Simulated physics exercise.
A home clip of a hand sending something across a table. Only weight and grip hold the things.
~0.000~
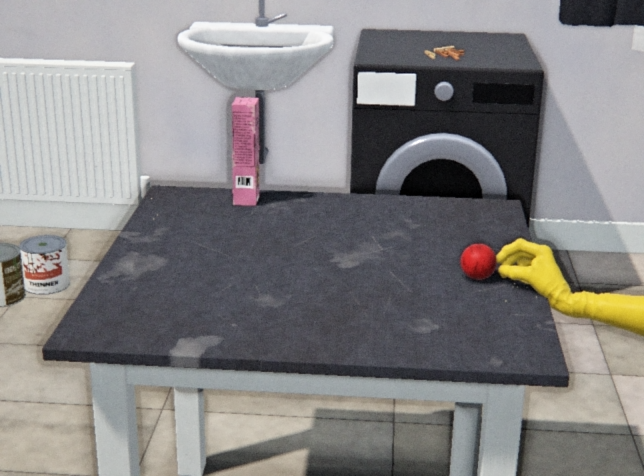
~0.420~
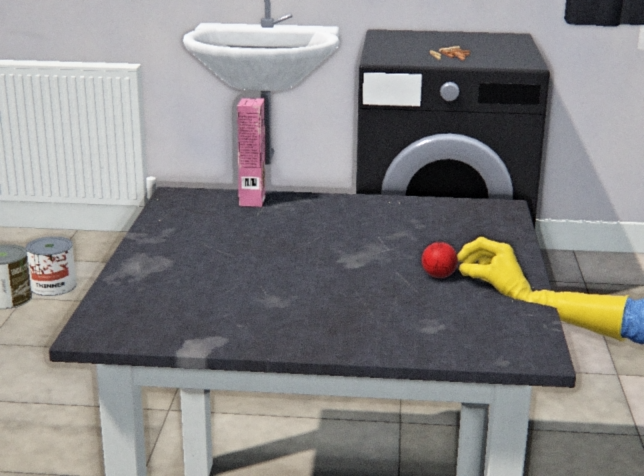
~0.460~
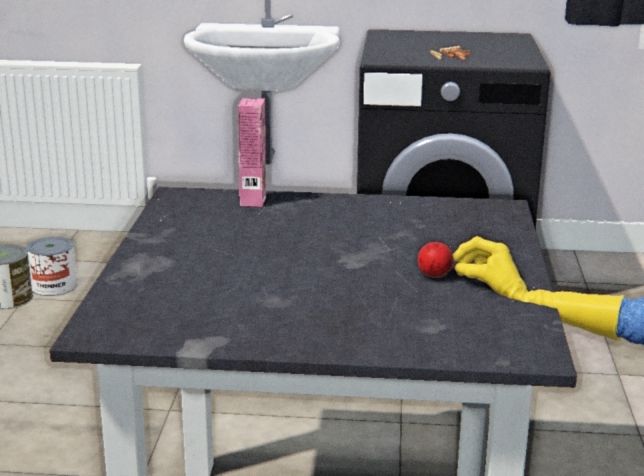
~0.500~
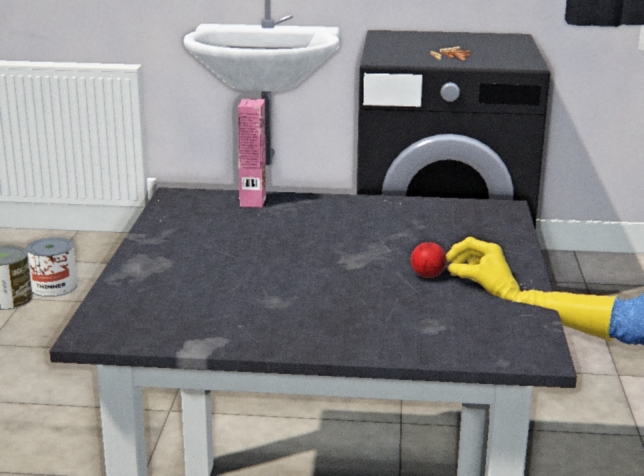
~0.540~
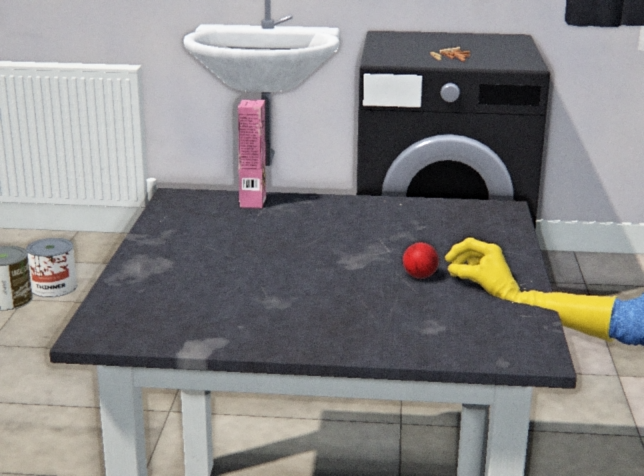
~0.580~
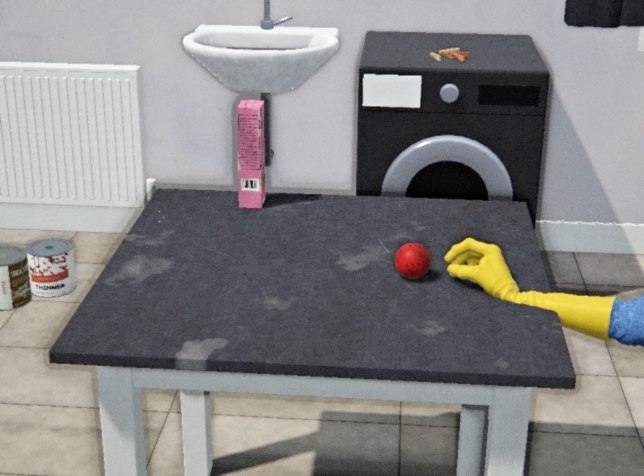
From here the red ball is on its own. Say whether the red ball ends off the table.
The red ball stays on the table.
Around 0.78 s, red ball displaced about its own width near (380, 260).
Around 0.98 s, red ball displaced well along near (355, 259).
Around 1.28 s, red ball displaced well along near (331, 258).
Finally (2.0 s), moved from the start, red ball. Final places as the last picture's camera would see them, red ball near (323, 257).
